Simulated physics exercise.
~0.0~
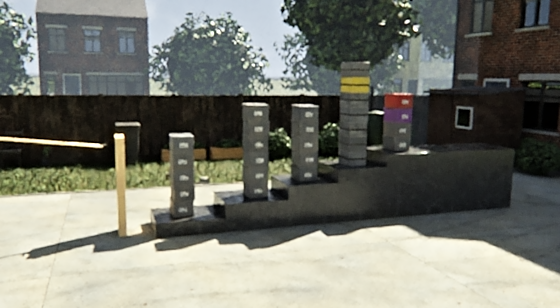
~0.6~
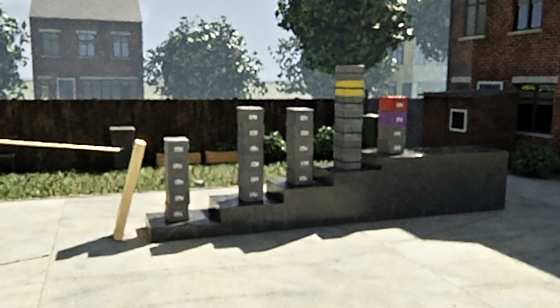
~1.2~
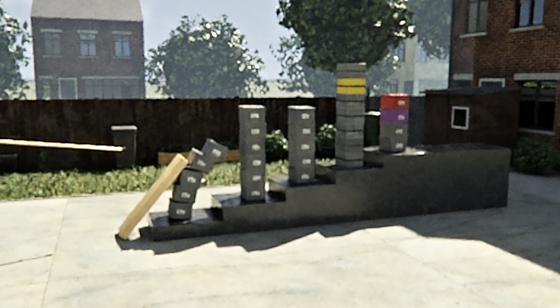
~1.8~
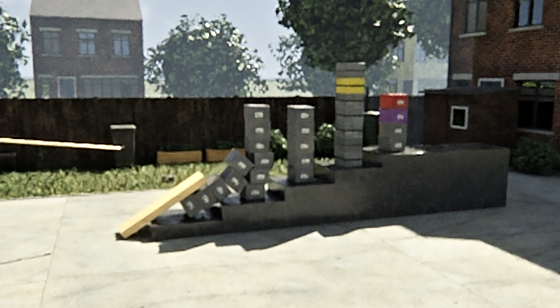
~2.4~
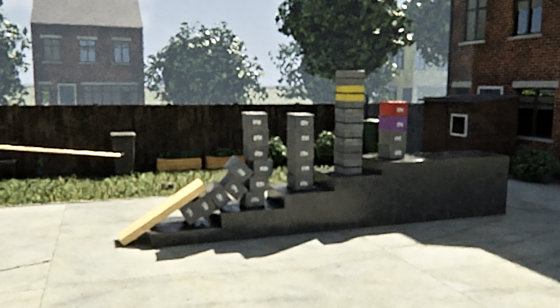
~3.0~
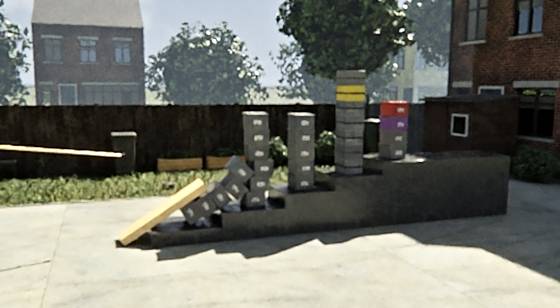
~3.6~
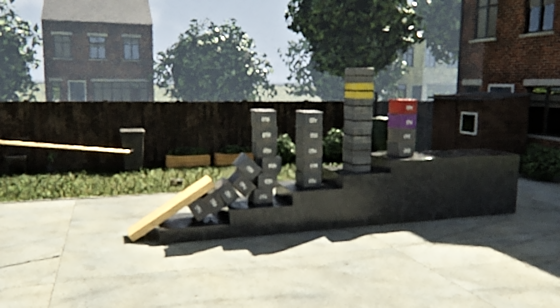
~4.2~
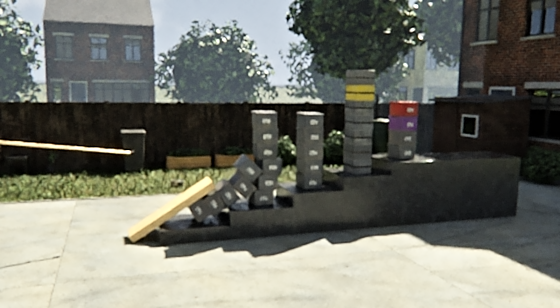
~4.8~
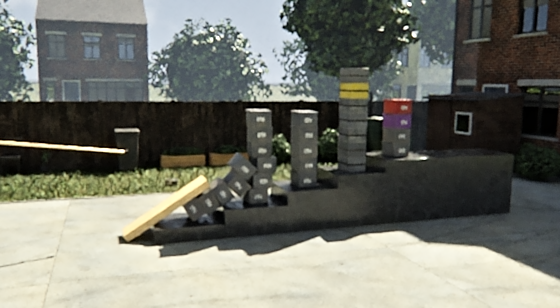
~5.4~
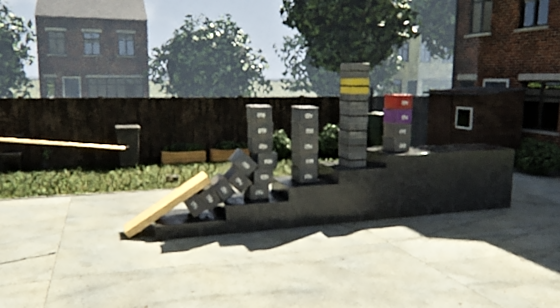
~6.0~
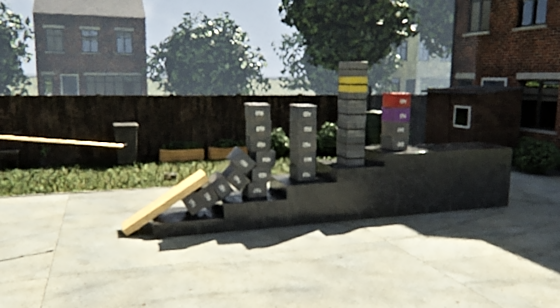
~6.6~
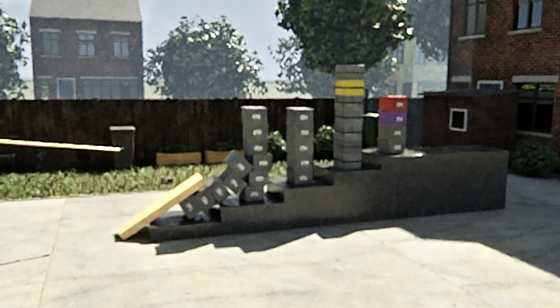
A paved yard is seen from the front by a slightly swaying camera, with a dark fence, trees and brick houses behind. Five stacks of grey totes stand on dark steps rising to the right, the fourth with yellow bands and the last topped in red and purple. At the left, an upright wooden board stands near the end of a pole. The board tips right and pushes over the nearest stack, whose totes topple against the second stack. That stack stays standing, and everything settles with the board leaning on the fallen totes and the yellow, red and purple ones still up.
